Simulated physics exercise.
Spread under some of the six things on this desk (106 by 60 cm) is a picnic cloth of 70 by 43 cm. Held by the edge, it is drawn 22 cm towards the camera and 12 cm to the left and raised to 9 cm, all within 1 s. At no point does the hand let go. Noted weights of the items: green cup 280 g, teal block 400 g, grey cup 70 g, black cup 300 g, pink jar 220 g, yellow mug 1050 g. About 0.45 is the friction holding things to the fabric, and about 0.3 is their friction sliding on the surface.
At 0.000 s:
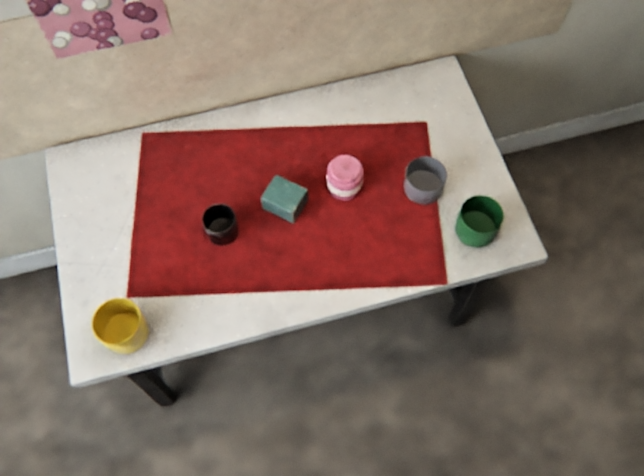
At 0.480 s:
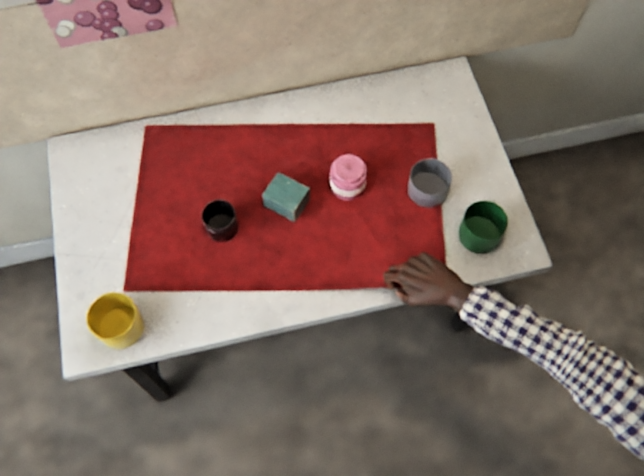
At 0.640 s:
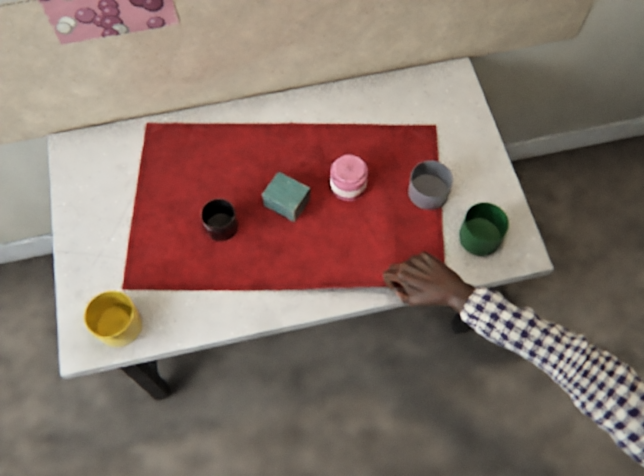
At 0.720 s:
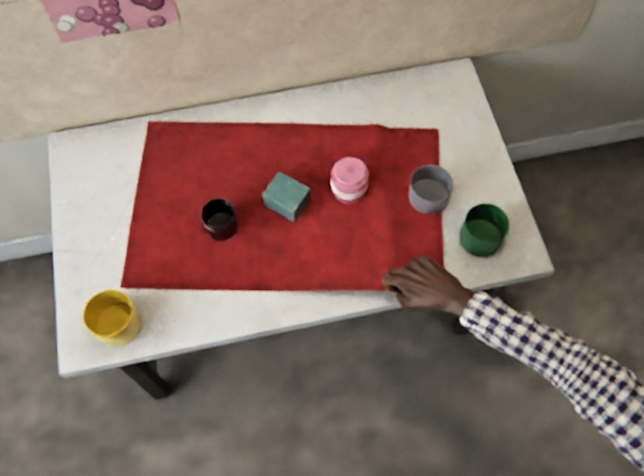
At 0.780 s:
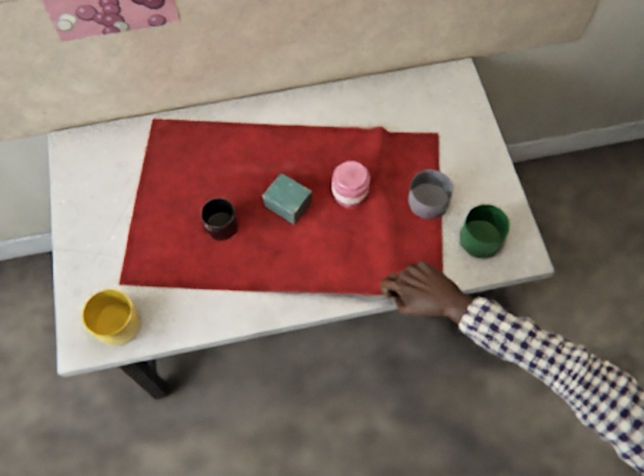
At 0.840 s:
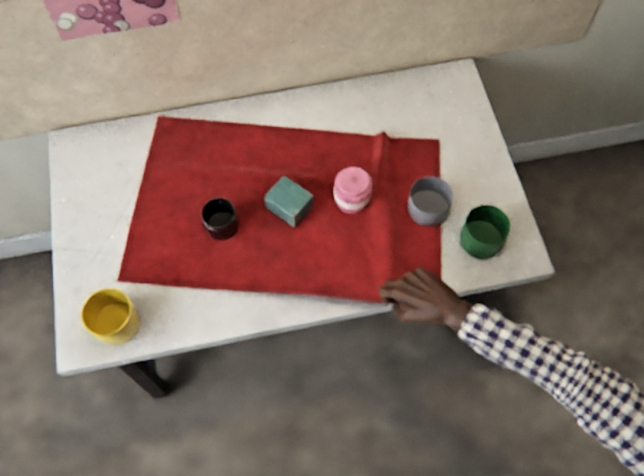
On a pale desk, a red cloth lies under a black cup, teal block, pink jar and grey cup, with a yellow mug and green cup beyond its edges. A hand reaches in from the right, grips the near edge and drags it slightly, wrinkling the cloth beside the jar.
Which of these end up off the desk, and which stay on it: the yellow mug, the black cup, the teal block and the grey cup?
My prediction: Yellow mug: Stays, black cup: Stays, teal block: Stays, grey cup: Leaves.
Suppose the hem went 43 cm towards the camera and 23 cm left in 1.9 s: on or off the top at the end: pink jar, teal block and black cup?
Then pink jar is lost over the edge, teal block is lost over the edge and black cup is lost over the edge.
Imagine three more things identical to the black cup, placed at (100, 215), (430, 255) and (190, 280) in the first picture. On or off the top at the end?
Respectively, the copies end as follows: Still in place, gone from the top, still in place.
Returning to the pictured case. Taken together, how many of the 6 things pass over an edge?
Counted result: 1.
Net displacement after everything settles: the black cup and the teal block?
I'd put the black cup near 15 cm and the teal block near 20 cm.
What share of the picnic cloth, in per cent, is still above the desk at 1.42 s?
Roughly 75%.
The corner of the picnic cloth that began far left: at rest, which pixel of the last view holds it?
It ends up approximately at (244, 135).
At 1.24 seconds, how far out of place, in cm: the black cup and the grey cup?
For the black cup, 8 centimetres, and for the grey cup, 20 centimetres.
After 1.0 s, 95 % of the picnic cloth is still over the top; grey cup 12 cm off its start, teal block 6 cm off its start, black cup 3 cm off its start.
After 1.2 s, 85 % of the picnic cloth is still over the top; grey cup 22 cm off its start, teal block 12 cm off its start, black cup 7 cm off its start.
After 1.4 s, 75 % of the picnic cloth is still over the top; grey cup 29 cm off its start at (441, 302), teal block 18 cm off its start at (311, 263), black cup 11 cm off its start at (241, 255).
After 1.6 s, 65 % of the picnic cloth is still over the top; grey cup over the edge, teal block 22 cm off its start, black cup 14 cm off its start.
After 3.2 s, 65 % of the picnic cloth is still over the top; grey cup over the edge, teal block 22 cm off its start at (317, 281), black cup 15 cm off its start at (243, 270), yellow mug 0 cm off its start at (106, 312).
